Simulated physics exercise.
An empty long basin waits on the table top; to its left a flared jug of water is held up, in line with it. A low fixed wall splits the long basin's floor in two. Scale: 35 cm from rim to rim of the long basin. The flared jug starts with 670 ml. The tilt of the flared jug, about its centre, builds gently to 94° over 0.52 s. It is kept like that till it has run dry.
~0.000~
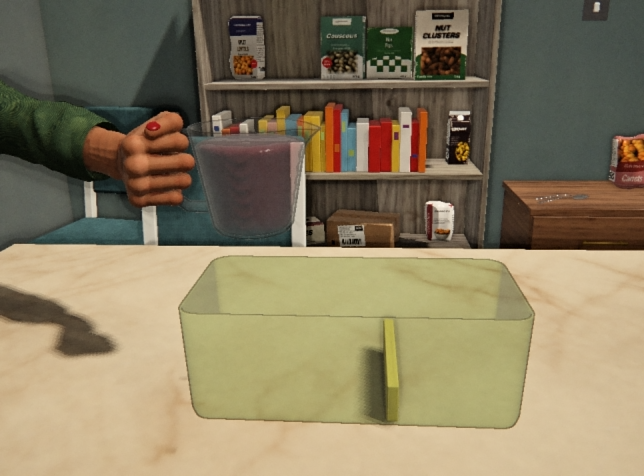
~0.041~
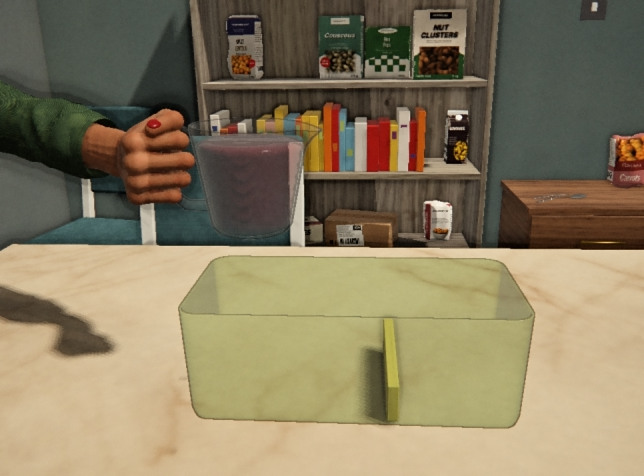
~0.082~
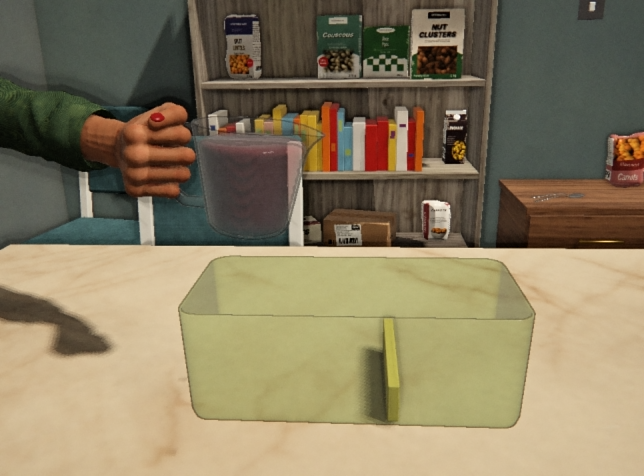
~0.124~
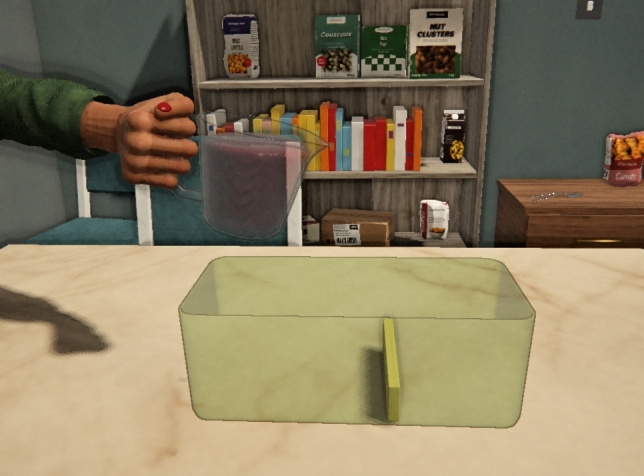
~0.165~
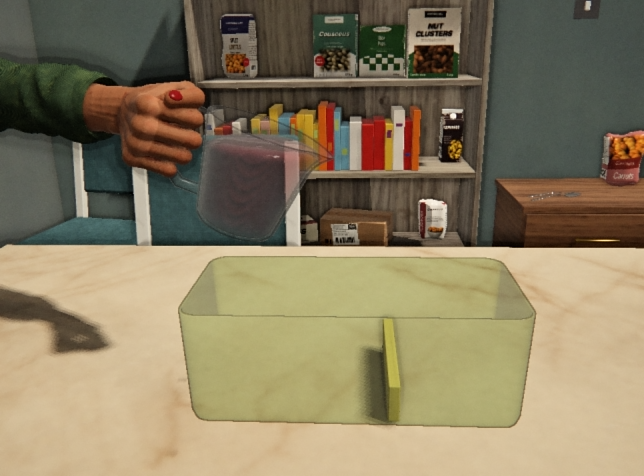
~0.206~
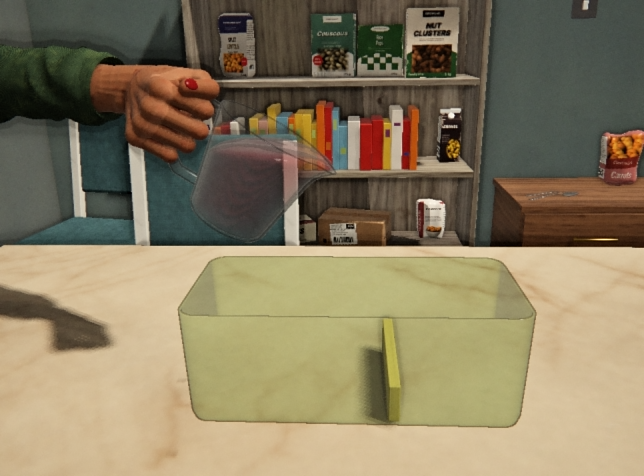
A clear flared jug of dark reddish liquid, gripped by a hand in a green sleeve, hangs upright to the upper left of an empty, see-through green basin on a pale table. The hand then gradually tilts the jug to the right, its rim lowering toward the basin while the basin stays still.
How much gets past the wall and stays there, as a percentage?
Roughly 18 per cent is past the wall.
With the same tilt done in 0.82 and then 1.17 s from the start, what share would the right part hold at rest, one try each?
First 30, then 40 per cent.
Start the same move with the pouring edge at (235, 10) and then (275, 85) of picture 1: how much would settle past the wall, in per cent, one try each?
In turn about 10 and 10 per cent.
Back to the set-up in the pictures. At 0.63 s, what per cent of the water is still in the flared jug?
About 14 per cent.
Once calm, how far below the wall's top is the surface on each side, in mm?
Left about 26 mm, right about 36 mm.
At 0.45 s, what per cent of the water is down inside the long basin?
Near 26 in a hundred.
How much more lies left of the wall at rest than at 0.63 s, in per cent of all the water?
About 22 per cent.
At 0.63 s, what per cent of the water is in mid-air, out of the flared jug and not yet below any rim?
Some 12 per cent.
After 0.45 s the tilt is 90° and 48 per cent is still to pour, 17 is left of the wall and 9 right of it.
After 0.63 s the tilt is 94° and 13 per cent is still to pour, 58 is left of the wall and 17 right of it.
After 0.82 s the tilt is 94° and 3 per cent is still to pour, 76 is left of the wall and 17 right of it.
After 1.02 s the tilt is 94° and 0 per cent is still to pour, 80 is left of the wall and 18 right of it.
In the end 80 per cent lies left of the wall, 18 right of it and 1 outside.
